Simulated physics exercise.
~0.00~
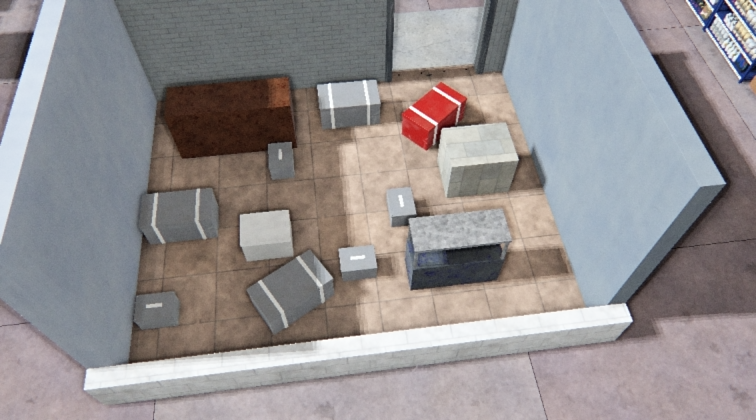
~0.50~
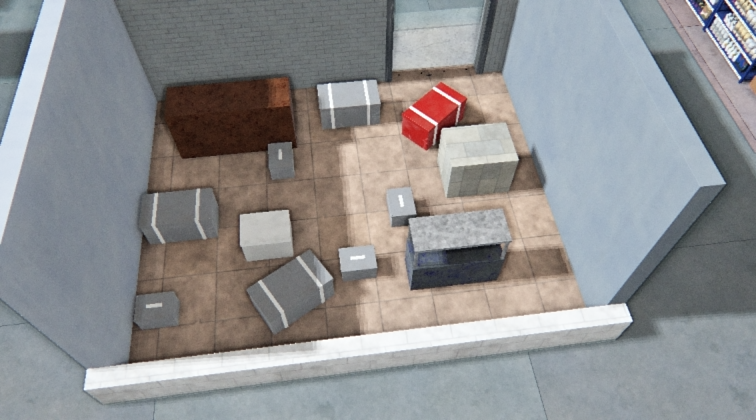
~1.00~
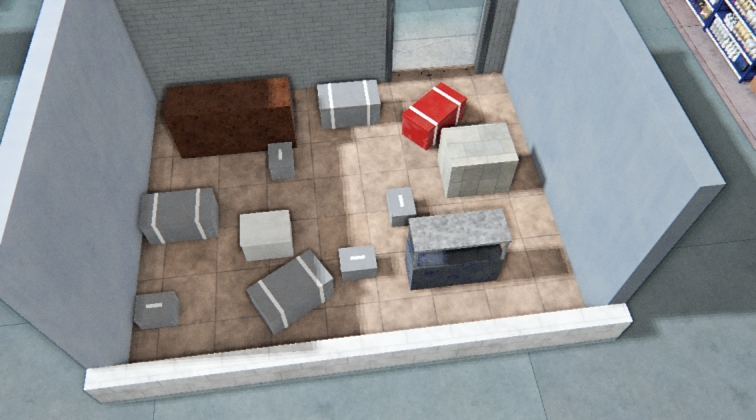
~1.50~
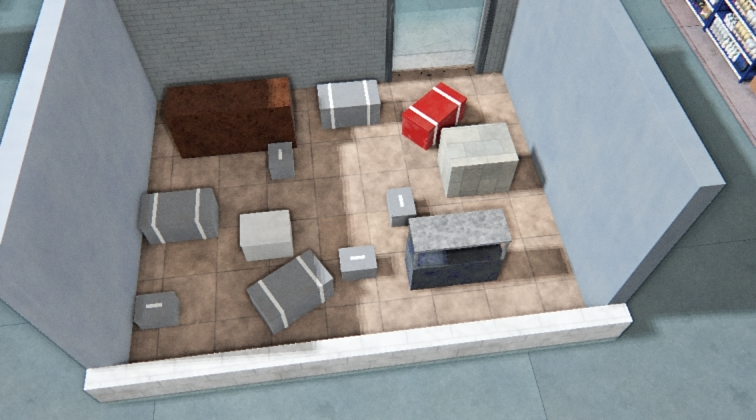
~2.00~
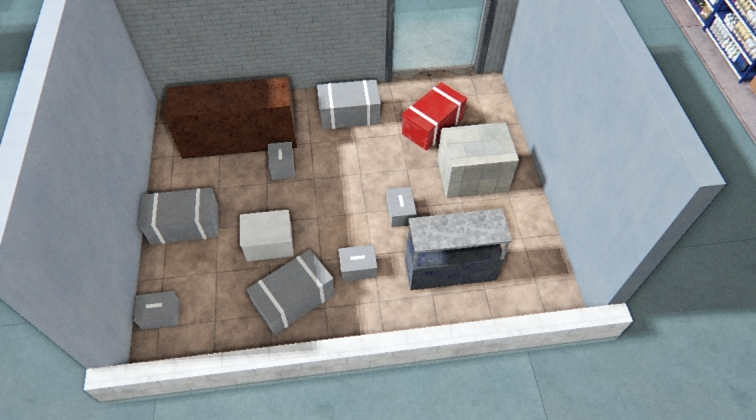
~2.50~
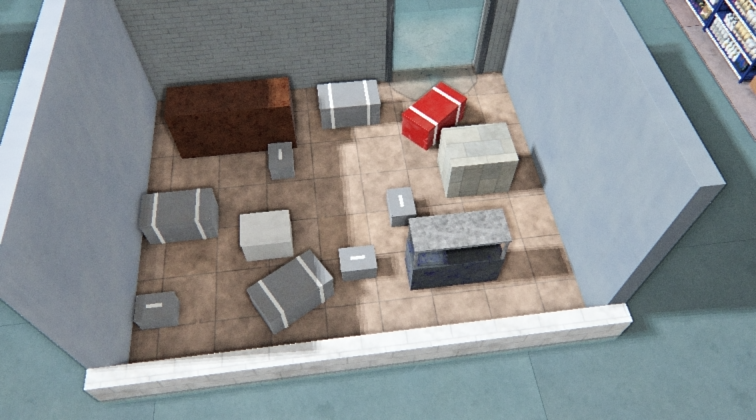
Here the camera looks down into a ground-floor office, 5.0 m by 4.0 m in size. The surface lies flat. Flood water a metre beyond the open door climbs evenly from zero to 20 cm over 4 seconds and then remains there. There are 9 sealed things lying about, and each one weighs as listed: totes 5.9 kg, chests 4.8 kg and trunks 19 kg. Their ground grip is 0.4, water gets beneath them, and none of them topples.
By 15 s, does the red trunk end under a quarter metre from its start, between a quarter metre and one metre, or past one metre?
Past one metre.
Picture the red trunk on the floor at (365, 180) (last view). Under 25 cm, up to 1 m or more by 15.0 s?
Well, it gets shoved far.
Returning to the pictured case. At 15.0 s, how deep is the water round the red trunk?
Depth approx. 13 cm.
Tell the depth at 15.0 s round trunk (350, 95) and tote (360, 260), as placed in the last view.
Close to 8 and 13 centimetres.
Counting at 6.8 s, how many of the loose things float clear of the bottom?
0 at that moment.
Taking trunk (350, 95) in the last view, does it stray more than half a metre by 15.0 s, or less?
The answer here is not bigger.
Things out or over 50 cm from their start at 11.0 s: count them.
7.
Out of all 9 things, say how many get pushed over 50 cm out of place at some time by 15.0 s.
That comes to 8.
After 3.5 s the red trunk is near (437, 111), 0.1 m from its start, aground; 0 afloat.
After 6.8 s the red trunk is near (426, 130), 0.5 m from its start, aground; 0 afloat.
After 11.0 s the red trunk is near (243, 248), 3.1 m from its start, afloat; 8 afloat.
After 15.0 s the red trunk is near (232, 169), 2.7 m from its start, afloat; 9 afloat.
